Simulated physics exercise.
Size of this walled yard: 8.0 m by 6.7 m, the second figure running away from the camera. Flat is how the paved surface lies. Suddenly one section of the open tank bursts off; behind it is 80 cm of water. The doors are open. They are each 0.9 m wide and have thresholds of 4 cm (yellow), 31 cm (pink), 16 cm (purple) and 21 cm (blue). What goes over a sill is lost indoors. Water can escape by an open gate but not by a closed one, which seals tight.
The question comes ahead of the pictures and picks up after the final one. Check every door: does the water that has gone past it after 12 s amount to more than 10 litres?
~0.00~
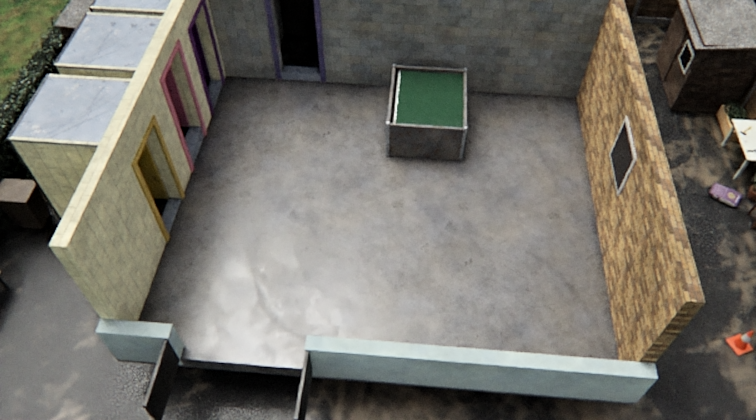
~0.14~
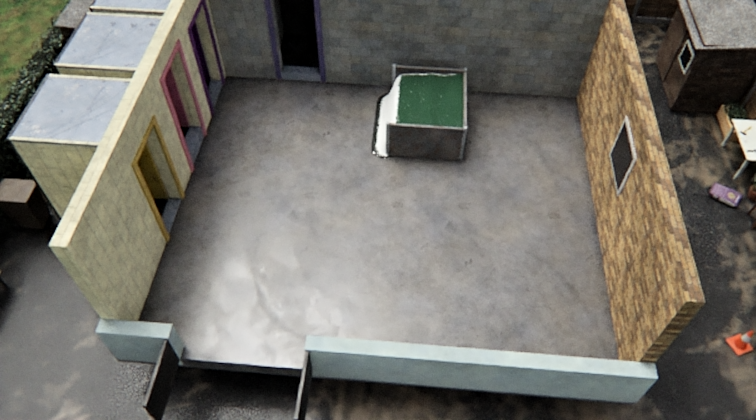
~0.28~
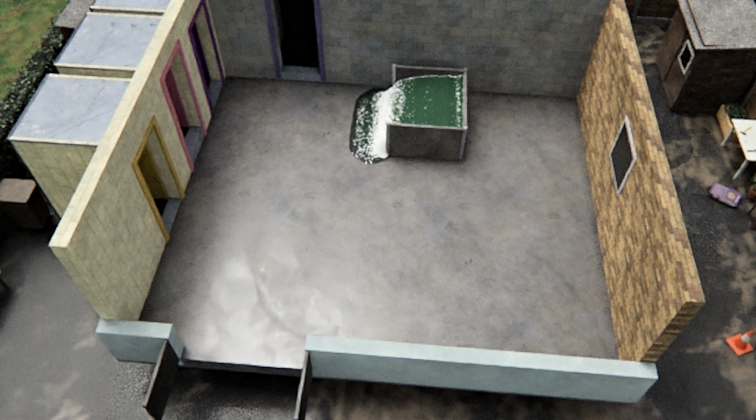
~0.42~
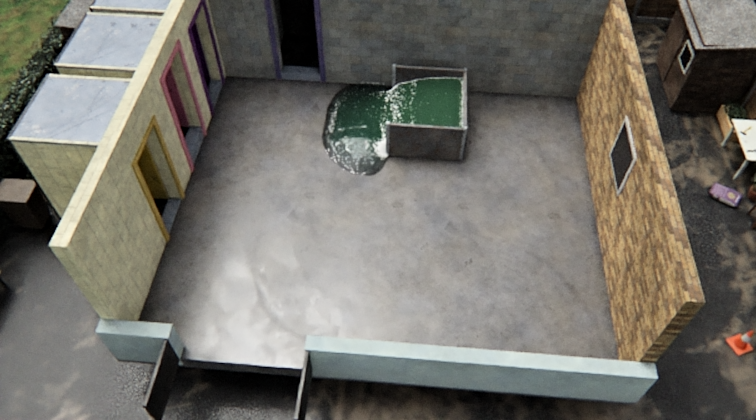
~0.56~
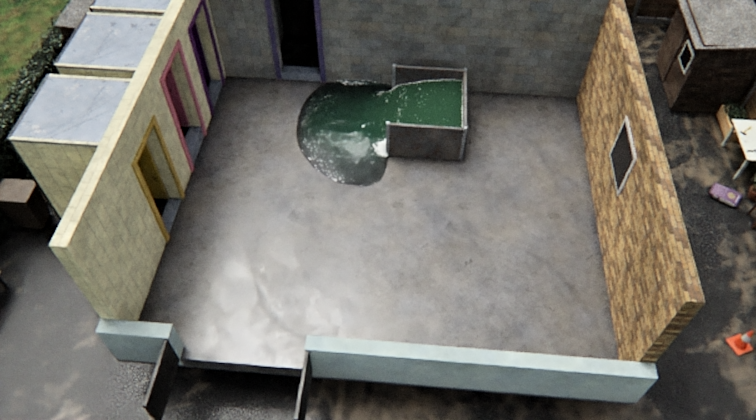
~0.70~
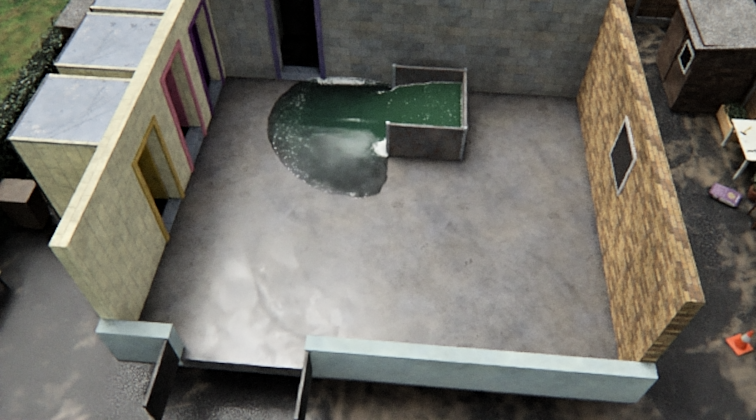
At the end, the yellow door breaches the limit. The pink door never breaches the limit. The purple door breaches the limit. The blue door never breaches the limit.
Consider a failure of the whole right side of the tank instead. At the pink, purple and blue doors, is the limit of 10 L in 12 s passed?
Result: Pink limit not passed, purple limit not passed, blue limit not passed.
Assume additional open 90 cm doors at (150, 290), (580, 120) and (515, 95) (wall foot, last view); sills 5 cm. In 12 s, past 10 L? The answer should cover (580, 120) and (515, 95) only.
In turn: Short of it, short of it.
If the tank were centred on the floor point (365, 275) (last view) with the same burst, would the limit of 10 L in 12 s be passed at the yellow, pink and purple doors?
So the yellow door tops the limit, the pink door keeps within it and the purple door keeps within it.
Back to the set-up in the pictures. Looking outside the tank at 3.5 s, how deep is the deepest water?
Max around 22 cm.
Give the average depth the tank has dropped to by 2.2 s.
The mean depth is around 15 cm.
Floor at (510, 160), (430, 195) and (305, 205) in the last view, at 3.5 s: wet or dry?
Untouched, untouched, soaked.
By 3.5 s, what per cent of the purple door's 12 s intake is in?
Estimate: Around 95 per cent.
After 1.4 s water covers 25 % of the floor and is deepest (46 cm) near (227, 77); yellow door not reached, pink door 24 cm at the sill, 0 L in, purple door 30 cm at the sill, 17 L in, blue door 16 cm at the sill, 0 L in.
After 2.2 s water covers 30 % of the floor and is deepest (40 cm) near (221, 92); yellow door 12 cm at the sill, 2 L in, pink door 25 cm at the sill, 0 L in, purple door 38 cm at the sill, 116 L in, blue door 14 cm at the sill, 0 L in.
After 3.5 s water covers 35 % of the floor and is deepest (22 cm) near (132, 340); yellow door 9 cm at the sill, 31 L in, pink door 16 cm at the sill, 0 L in, purple door 21 cm at the sill, 207 L in, blue door 7 cm at the sill, 0 L in.
After 7.0 s water covers 60 % of the floor and is deepest (10 cm) near (132, 340); yellow door 4 cm at the sill, 48 L in, pink door 5 cm at the sill, 0 L in, purple door 5 cm at the sill, 214 L in, blue door 5 cm at the sill, 0 L in.
After 12.0 s water covers 75 % of the floor and is deepest (6 cm) near (607, 380); yellow door 3 cm at the sill, 48 L in, pink door 2 cm at the sill, 0 L in, purple door 2 cm at the sill, 214 L in, blue door 2 cm at the sill, 0 L in.
